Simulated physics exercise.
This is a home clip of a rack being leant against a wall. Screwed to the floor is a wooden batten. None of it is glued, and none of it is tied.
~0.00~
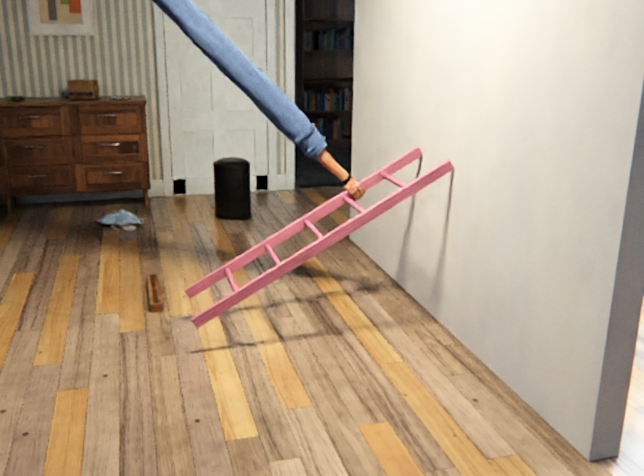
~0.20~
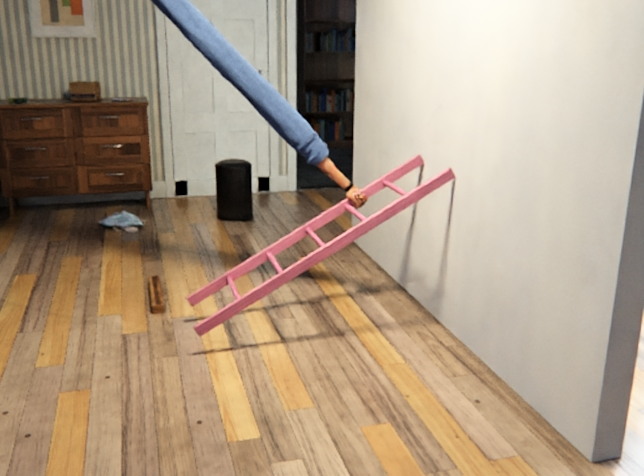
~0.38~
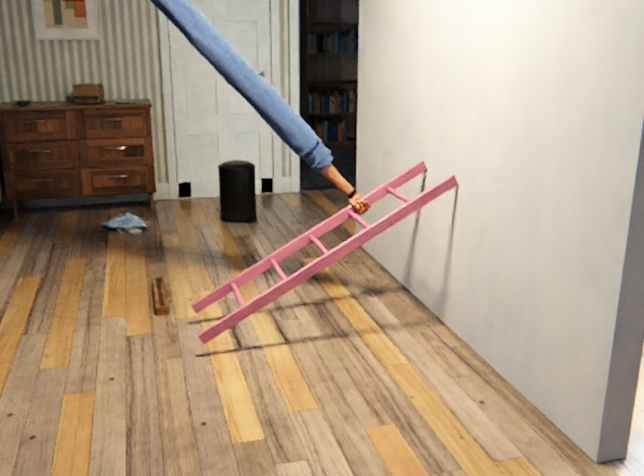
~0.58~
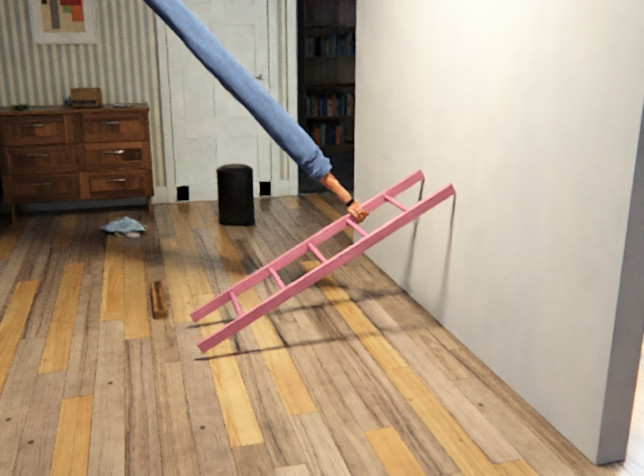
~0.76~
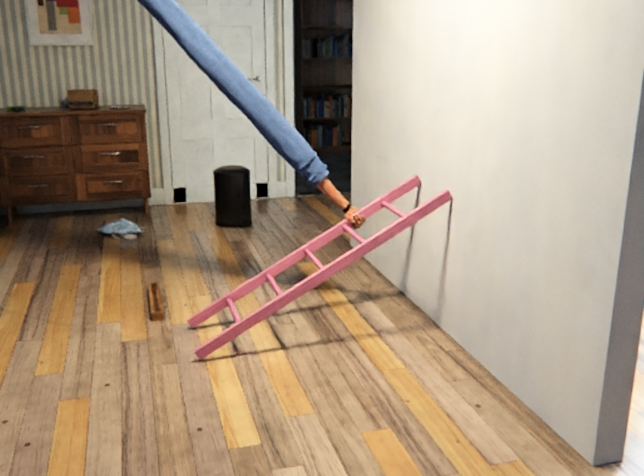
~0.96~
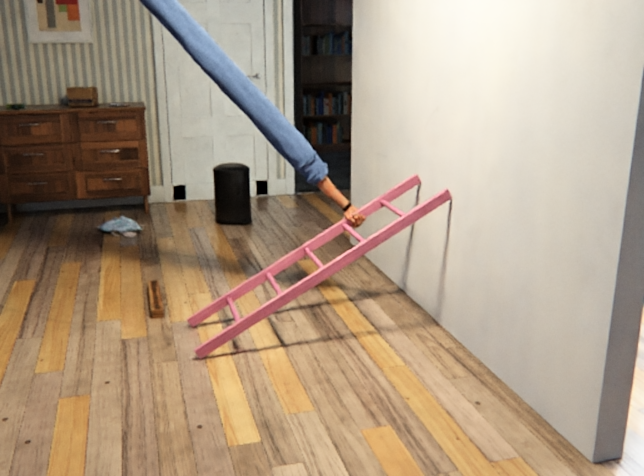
In a room with a wooden floor, a hand at the end of a long blue sleeve lowered a pink ladder-like rack slightly against a pale wall, then held it still there.
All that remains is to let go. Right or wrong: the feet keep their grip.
Wrong.
Around 1.26 s, pink rack leaning 12° off how it started near (305, 286).
Around 1.38 s, pink rack leaning 27° off how it started near (299, 322).
Finally (2.3 s), the pink rack slips down, near (297, 325).
